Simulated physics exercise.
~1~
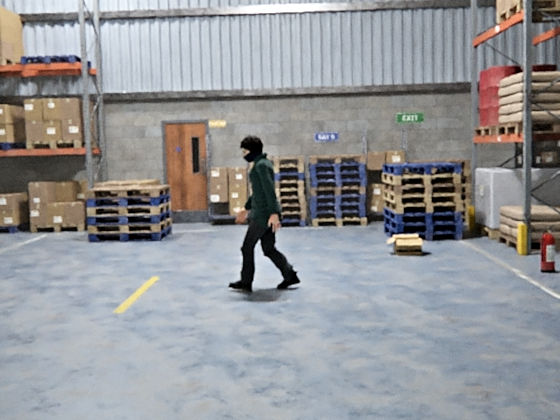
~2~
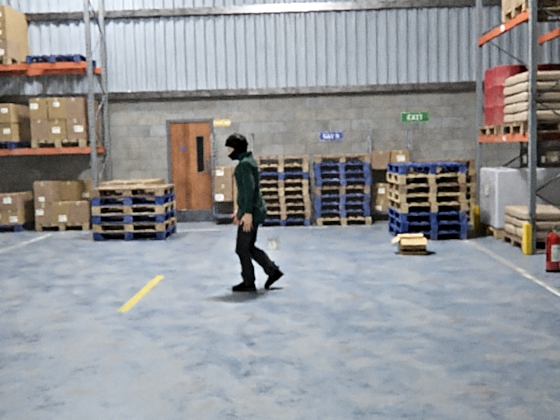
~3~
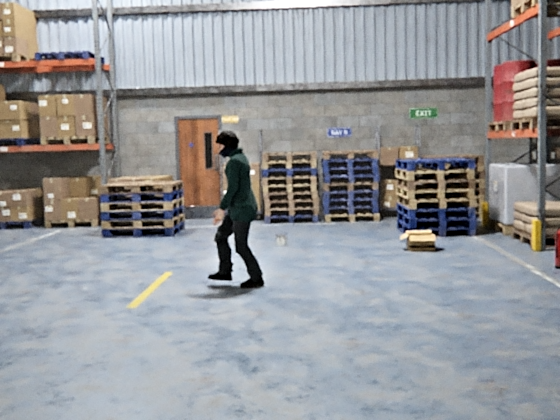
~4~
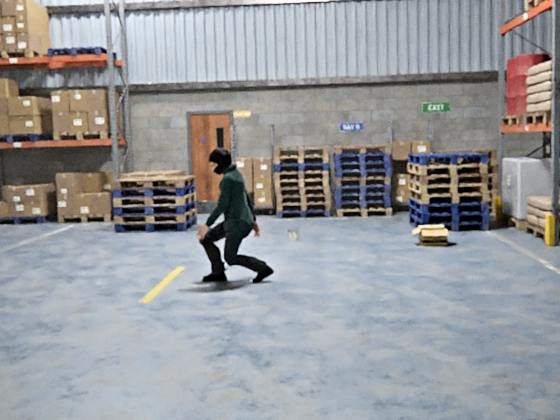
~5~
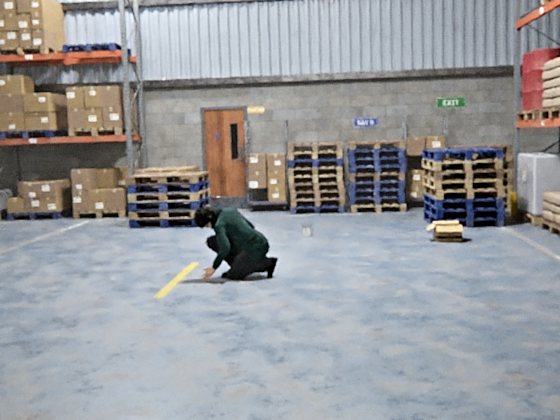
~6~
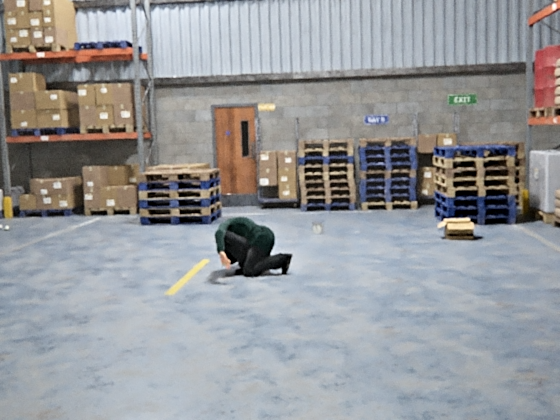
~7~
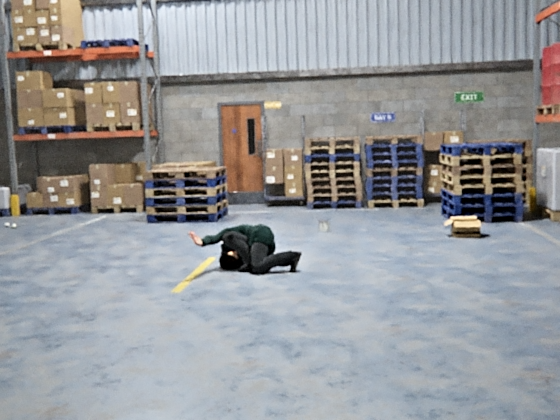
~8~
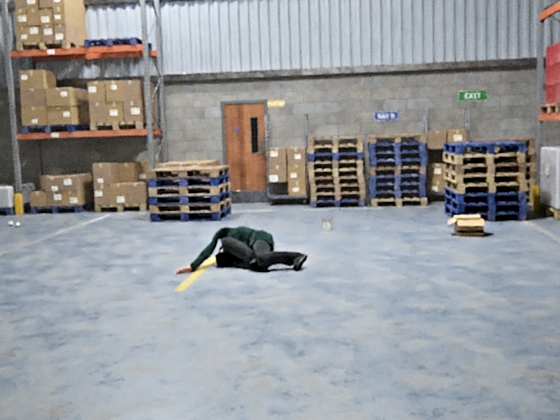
A person in dark clothes and a black head covering walked left across a warehouse floor toward a strip of yellow tape, sank to their knees, bent forward, and slumped down, ending up lying low with their head just short of the tape.
